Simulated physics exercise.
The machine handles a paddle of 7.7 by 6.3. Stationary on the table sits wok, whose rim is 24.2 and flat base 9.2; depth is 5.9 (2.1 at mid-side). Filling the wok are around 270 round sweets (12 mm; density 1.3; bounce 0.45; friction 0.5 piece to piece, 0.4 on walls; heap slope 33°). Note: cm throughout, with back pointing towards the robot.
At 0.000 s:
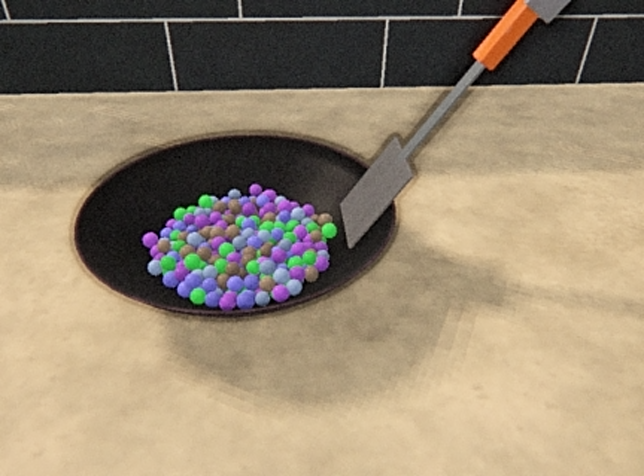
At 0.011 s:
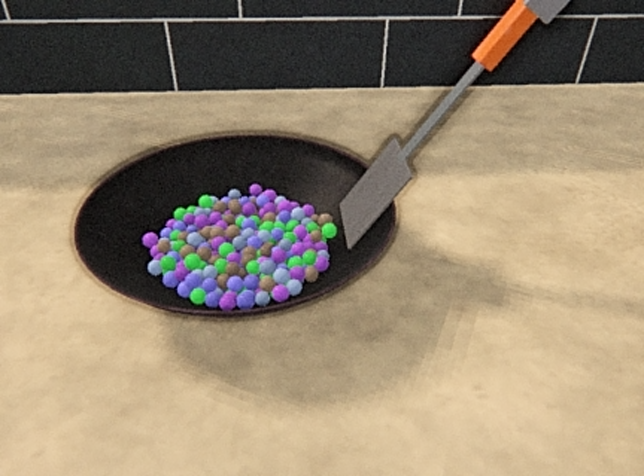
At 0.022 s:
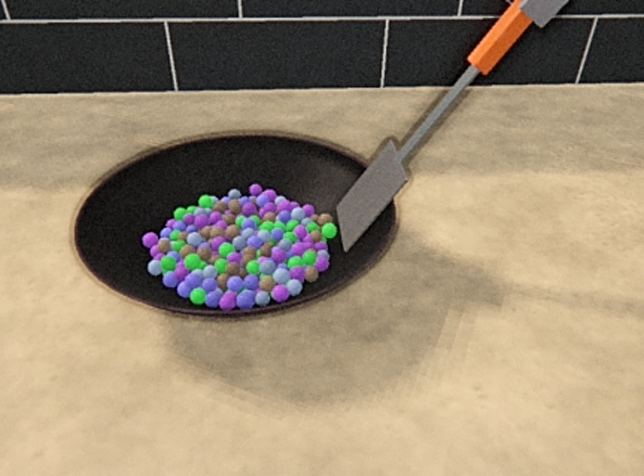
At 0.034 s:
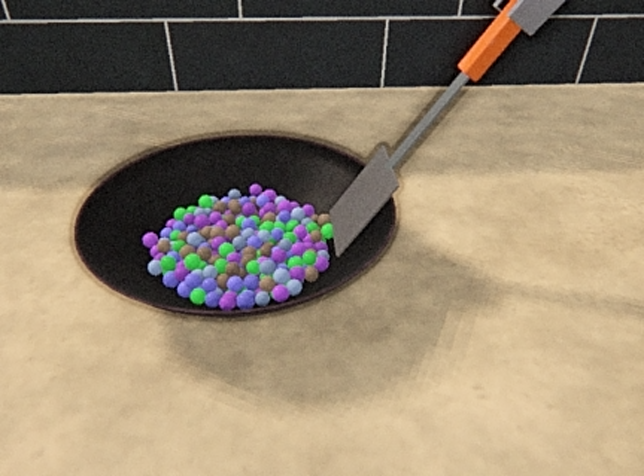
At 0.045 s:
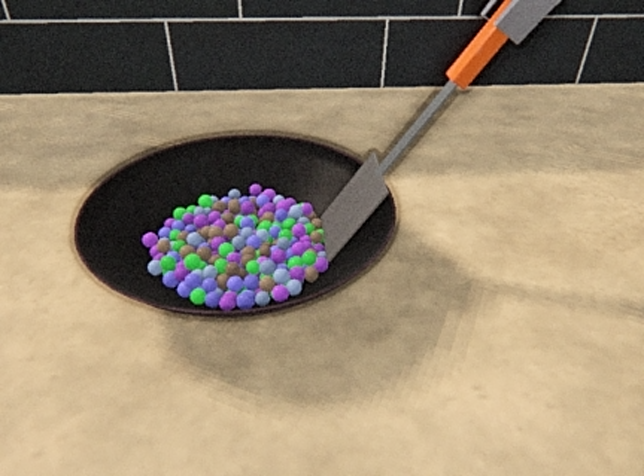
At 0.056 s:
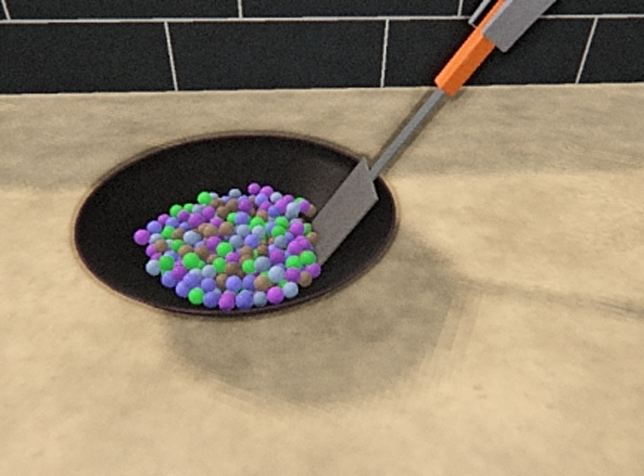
The clip opens on a dark wok of small purple, blue, green and brown balls on a tan counter, a grey paddle with an orange handle resting nearly still at its right side. The paddle then slides down and left into the heap's right edge, nudging the balls slightly leftward.
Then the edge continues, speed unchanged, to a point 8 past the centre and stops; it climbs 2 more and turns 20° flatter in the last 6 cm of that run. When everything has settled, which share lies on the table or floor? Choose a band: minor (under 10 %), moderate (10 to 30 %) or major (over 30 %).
Moderate.
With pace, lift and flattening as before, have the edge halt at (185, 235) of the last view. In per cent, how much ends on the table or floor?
5 %.
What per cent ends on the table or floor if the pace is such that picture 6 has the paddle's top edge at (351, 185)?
I'd say around 45 per cent.
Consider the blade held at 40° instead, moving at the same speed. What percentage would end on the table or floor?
It would come to roughly 25 percent.
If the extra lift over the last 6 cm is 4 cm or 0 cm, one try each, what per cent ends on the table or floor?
Result: Approx. 20 % and 15 %, one try each.
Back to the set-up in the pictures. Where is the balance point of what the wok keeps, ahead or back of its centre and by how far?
It sits near 3.5 centimetres ahead of centre.
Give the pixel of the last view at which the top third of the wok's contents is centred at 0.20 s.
The middle sits at approx. (148, 216).
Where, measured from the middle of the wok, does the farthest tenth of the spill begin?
Seen from above, roughly 30 cm.
After 0.13 s, sloping 56°, highest piece 7 above the table; 270 in the wok.
After 0.20 s, sloping 49°, highest piece 7 above the table; 267 in the wok, 3 on the blade or in flight.
After 0.44 s, sloping 36°, highest piece 7 above the table; 210 in the wok, 56 on the table or floor, 4 on the blade or in flight.
After 1.49 s, sloping 36°, highest piece 6 above the table; 210 in the wok, 60 on the table or floor.
At rest, 210 in the wok, 60 on the table or floor. That is 22 % on the table or floor.
